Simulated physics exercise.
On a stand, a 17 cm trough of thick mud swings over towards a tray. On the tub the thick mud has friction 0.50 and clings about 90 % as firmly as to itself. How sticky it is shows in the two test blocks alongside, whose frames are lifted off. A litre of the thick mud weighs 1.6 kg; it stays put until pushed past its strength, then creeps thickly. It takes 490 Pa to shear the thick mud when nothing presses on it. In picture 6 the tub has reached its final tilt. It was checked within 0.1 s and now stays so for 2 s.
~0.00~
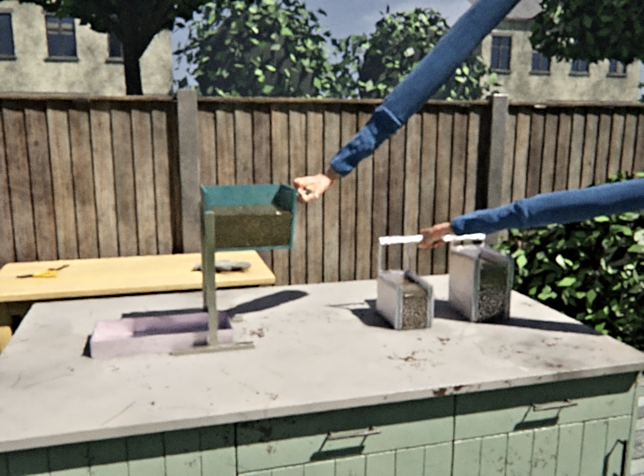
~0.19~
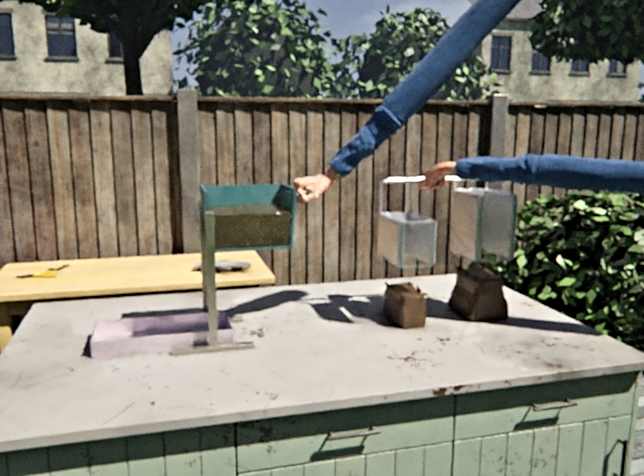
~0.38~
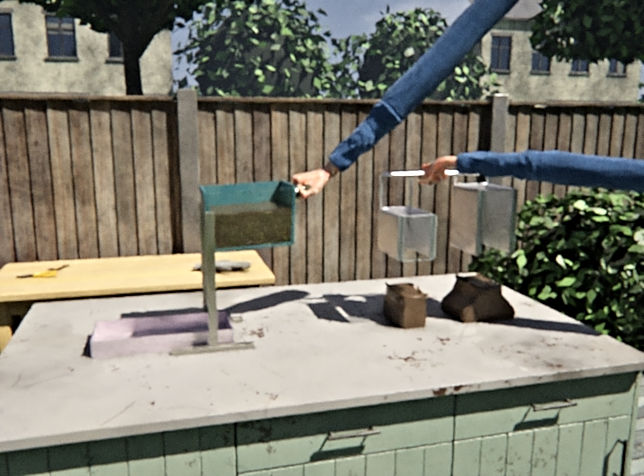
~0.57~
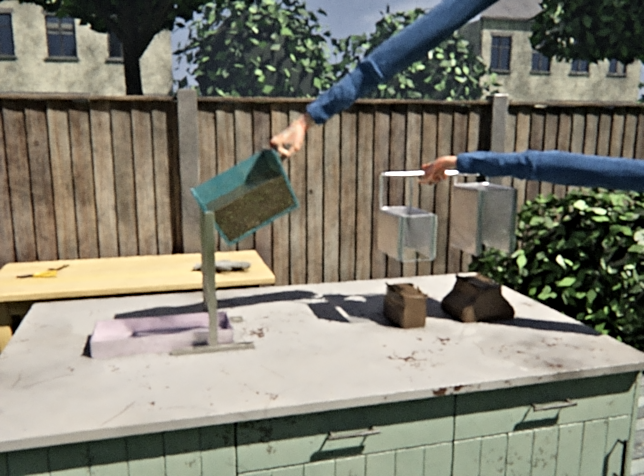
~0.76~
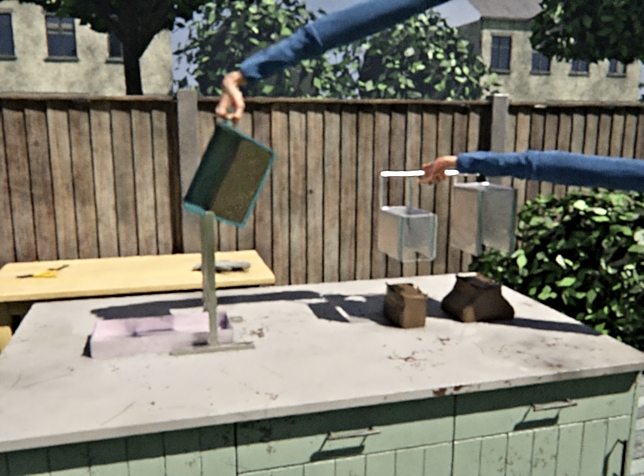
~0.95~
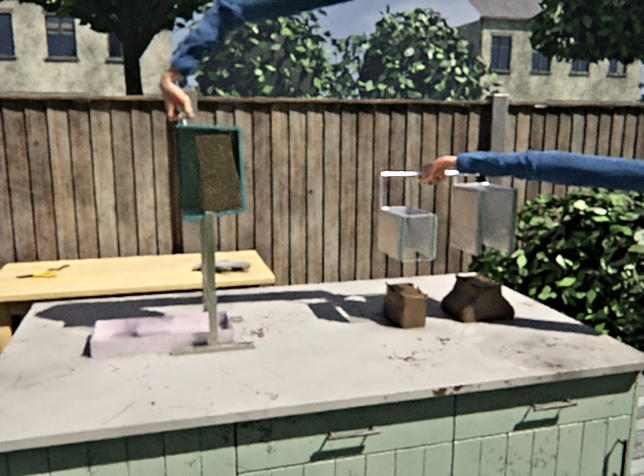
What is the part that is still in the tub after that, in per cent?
It comes to some 42 %.
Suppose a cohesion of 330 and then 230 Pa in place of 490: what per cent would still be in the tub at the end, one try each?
In that order: 35 %, 30 %.
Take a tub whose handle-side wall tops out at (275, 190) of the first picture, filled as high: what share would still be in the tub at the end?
It would be near 55 %.
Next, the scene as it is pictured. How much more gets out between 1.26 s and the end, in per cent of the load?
About 3 %.
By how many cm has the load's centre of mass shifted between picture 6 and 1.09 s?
About 7 cm.
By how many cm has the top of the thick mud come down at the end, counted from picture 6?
Roughly 15 cm.
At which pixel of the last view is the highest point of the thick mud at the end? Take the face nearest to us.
Near (220, 189).
By 1.09 s, the tub is at 92 degrees and holds 89 %.
By 1.26 s, the tub is at 92 degrees and holds 46 %.
By 1.43 s, the tub is at 92 degrees and holds 42 %.
By 1.60 s, the tub is at 92 degrees and holds 42 %.
By 2.95 s, at the end, the tub is at 92 degrees and holds 42 %.
